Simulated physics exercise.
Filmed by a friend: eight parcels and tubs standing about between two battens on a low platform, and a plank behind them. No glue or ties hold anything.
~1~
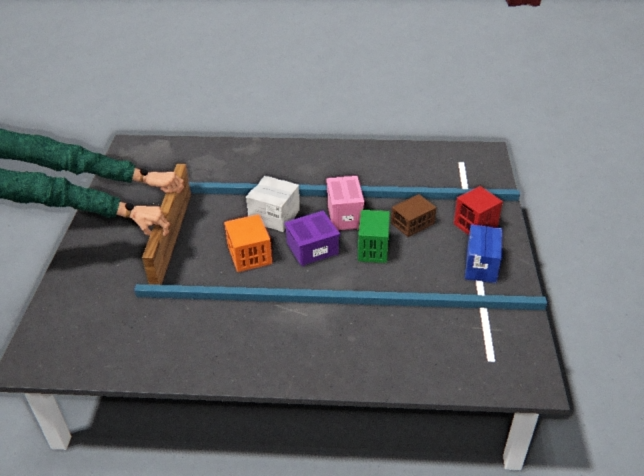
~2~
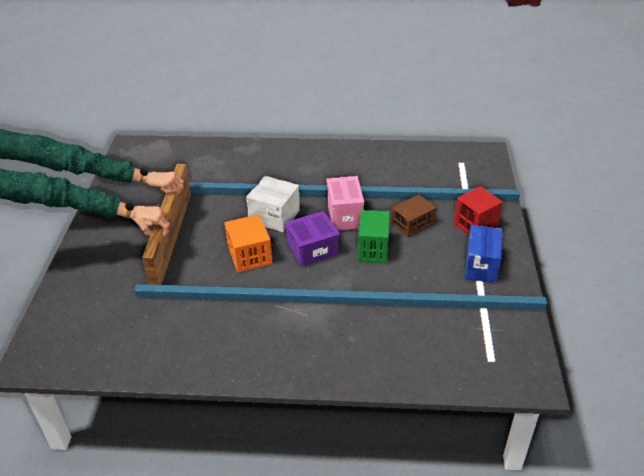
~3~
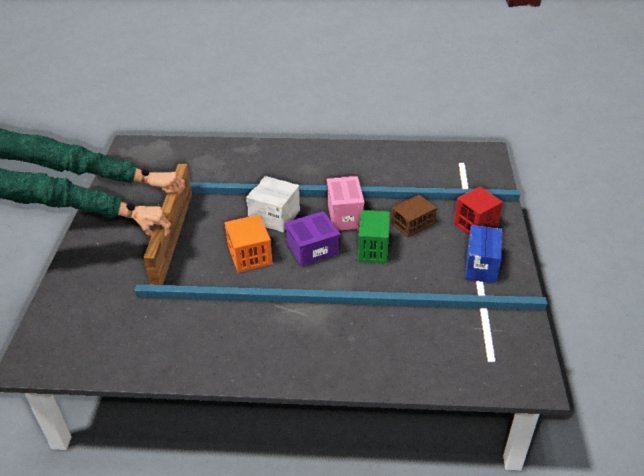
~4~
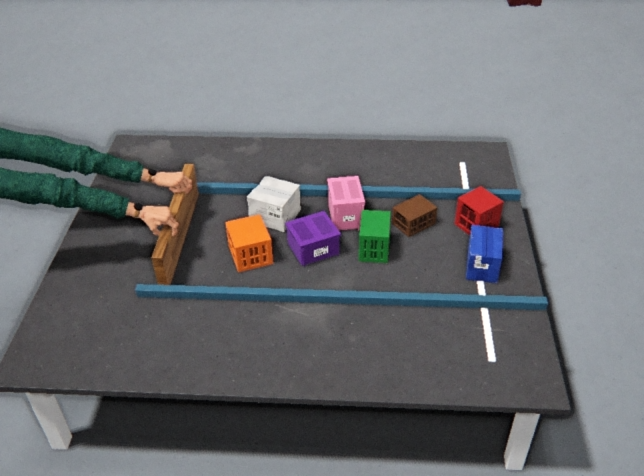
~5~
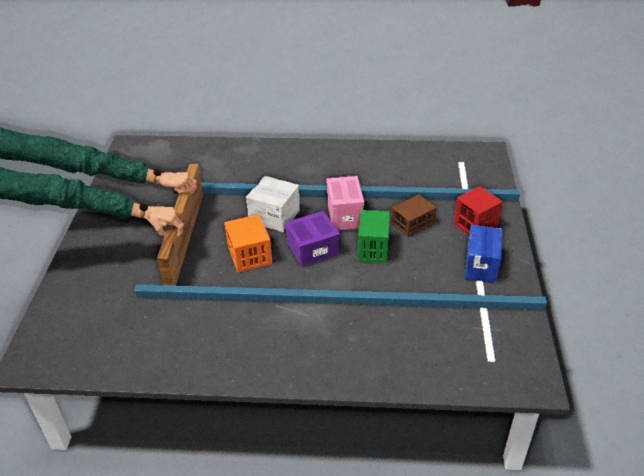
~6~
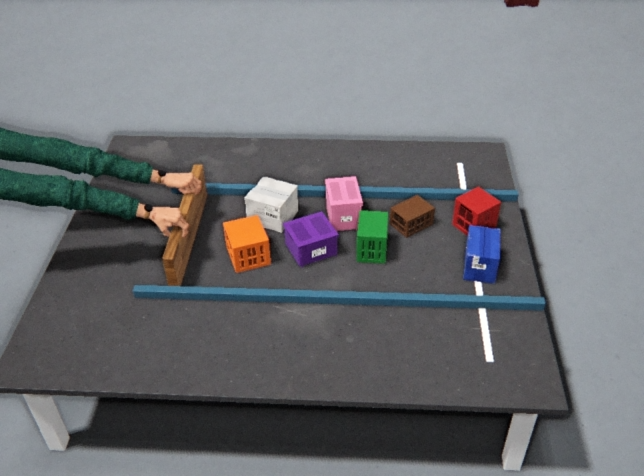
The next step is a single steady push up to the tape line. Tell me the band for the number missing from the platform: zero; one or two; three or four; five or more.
That band is five or more.
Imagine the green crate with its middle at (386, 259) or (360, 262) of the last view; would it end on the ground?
Lab note: Green crate, try one rests in place; try two rests in place.
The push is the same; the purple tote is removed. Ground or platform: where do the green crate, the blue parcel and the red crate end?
First, the green crate is safe; next, the blue parcel takes the fall; last, the red crate takes the fall.
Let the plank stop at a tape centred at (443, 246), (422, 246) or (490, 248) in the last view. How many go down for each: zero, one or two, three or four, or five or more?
Taking the places in the order asked: Three or four, then just one or two, then at least five.
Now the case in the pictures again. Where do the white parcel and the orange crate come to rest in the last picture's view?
White parcel: (490, 205); orange crate: (495, 254).
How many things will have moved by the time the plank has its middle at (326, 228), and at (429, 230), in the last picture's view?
6 by the first point, 8 by the second.
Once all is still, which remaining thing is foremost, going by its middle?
The purple tote, it is.
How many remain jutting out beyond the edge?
My count gives 1.
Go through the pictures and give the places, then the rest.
In the first picture, red crate (478, 213); blue parcel (483, 254); brown crate (414, 216); plank (169, 223); tape (474, 247).
In the second picture, blue parcel (483, 254); purple tote (312, 239).
In the third picture, brown crate (414, 216); green crate (374, 237).
In the fourth picture, red crate (479, 213); orange crate (249, 243).
In the fifth picture, blue parcel (483, 254); plank (183, 223).
In the sixth picture, red crate (476, 214); blue parcel (482, 254); brown crate (412, 216); plank (187, 224); tape (473, 247).
Soon after, none off yet; red crate at rest near (476, 214); blue parcel at rest near (482, 254); brown crate at rest near (412, 216).
Then, none off yet; red crate moved about its own width near (497, 215); blue parcel moved a little near (504, 258); brown crate moved about its own width near (461, 212).
By the end, the number that fall off is five or more; fallen, pink tote, green crate, brown crate, blue parcel and red crate.
